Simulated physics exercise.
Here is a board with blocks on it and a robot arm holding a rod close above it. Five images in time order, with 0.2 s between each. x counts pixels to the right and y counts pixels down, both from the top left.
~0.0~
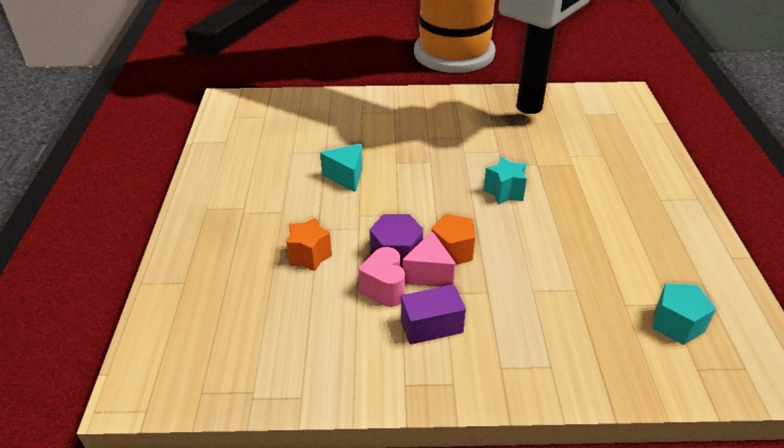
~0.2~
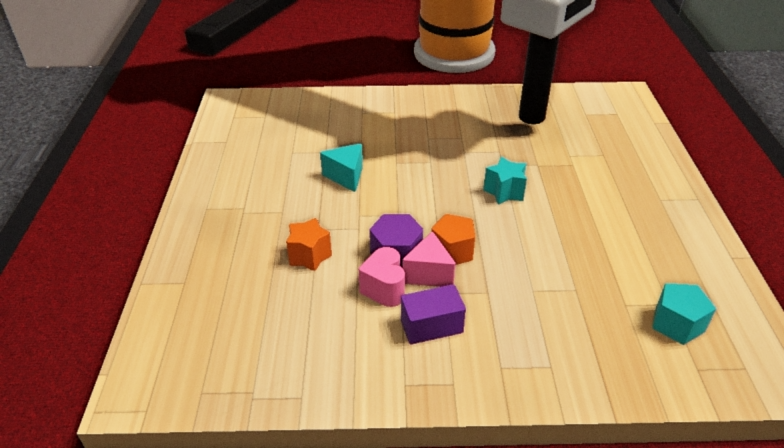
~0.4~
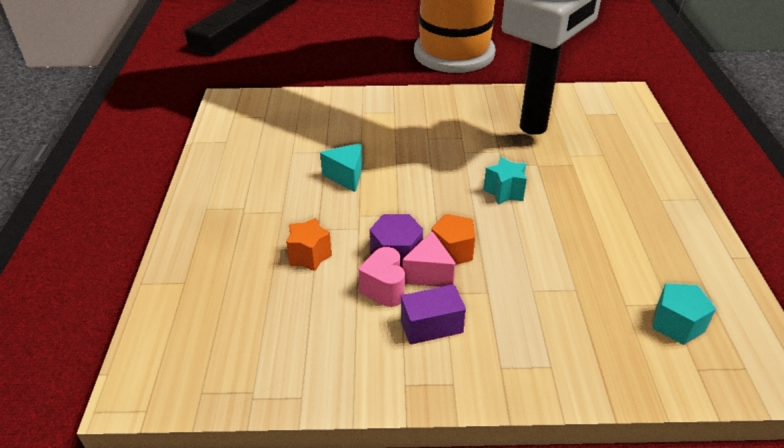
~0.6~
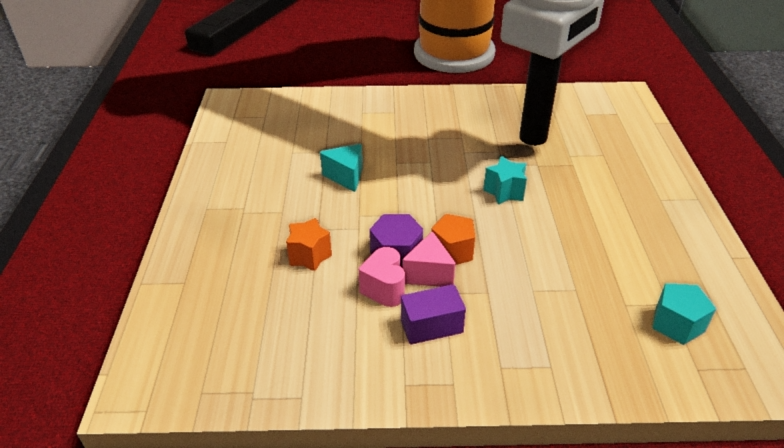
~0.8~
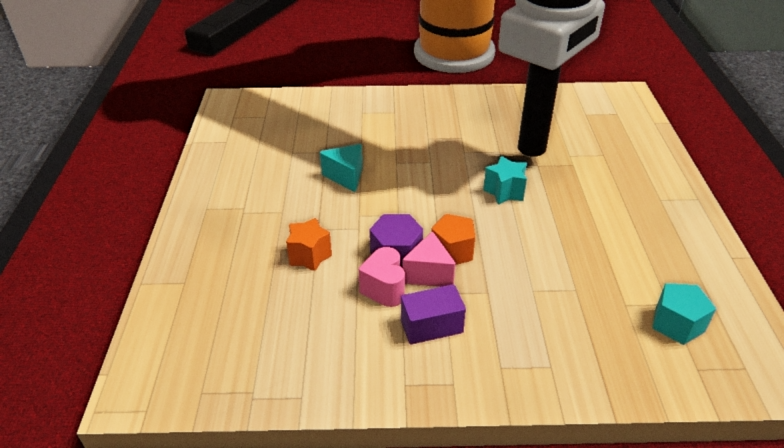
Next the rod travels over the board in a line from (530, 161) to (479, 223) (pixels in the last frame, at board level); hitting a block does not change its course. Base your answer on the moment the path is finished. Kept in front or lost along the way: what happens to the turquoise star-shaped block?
My answer is that the turquoise star-shaped block is still ahead.
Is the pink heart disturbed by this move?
By the last moment, the pink heart will still be in its place.
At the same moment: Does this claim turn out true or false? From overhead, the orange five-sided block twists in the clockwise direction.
The statement is true.
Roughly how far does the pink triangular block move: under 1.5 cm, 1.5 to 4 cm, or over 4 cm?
It slides not even 1.5 cm.
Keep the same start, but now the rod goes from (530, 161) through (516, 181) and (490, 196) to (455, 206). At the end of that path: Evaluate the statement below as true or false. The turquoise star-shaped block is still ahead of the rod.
It is false.
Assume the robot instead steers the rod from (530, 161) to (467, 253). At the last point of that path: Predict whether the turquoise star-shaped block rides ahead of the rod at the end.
In the end it is ahead.
The first path, step by step. One third of the way, rod (516, 168); turquoise star-shaped block (506, 173).
Two thirds of the way, rod (498, 188); turquoise star-shaped block (488, 194).
At the end, rod (480, 210); pink heart in place; pink triangular block (422, 254); orange five-sided block (454, 239), turned 40° clockwise; turquoise star-shaped block (478, 220), turned 15° anticlockwise.
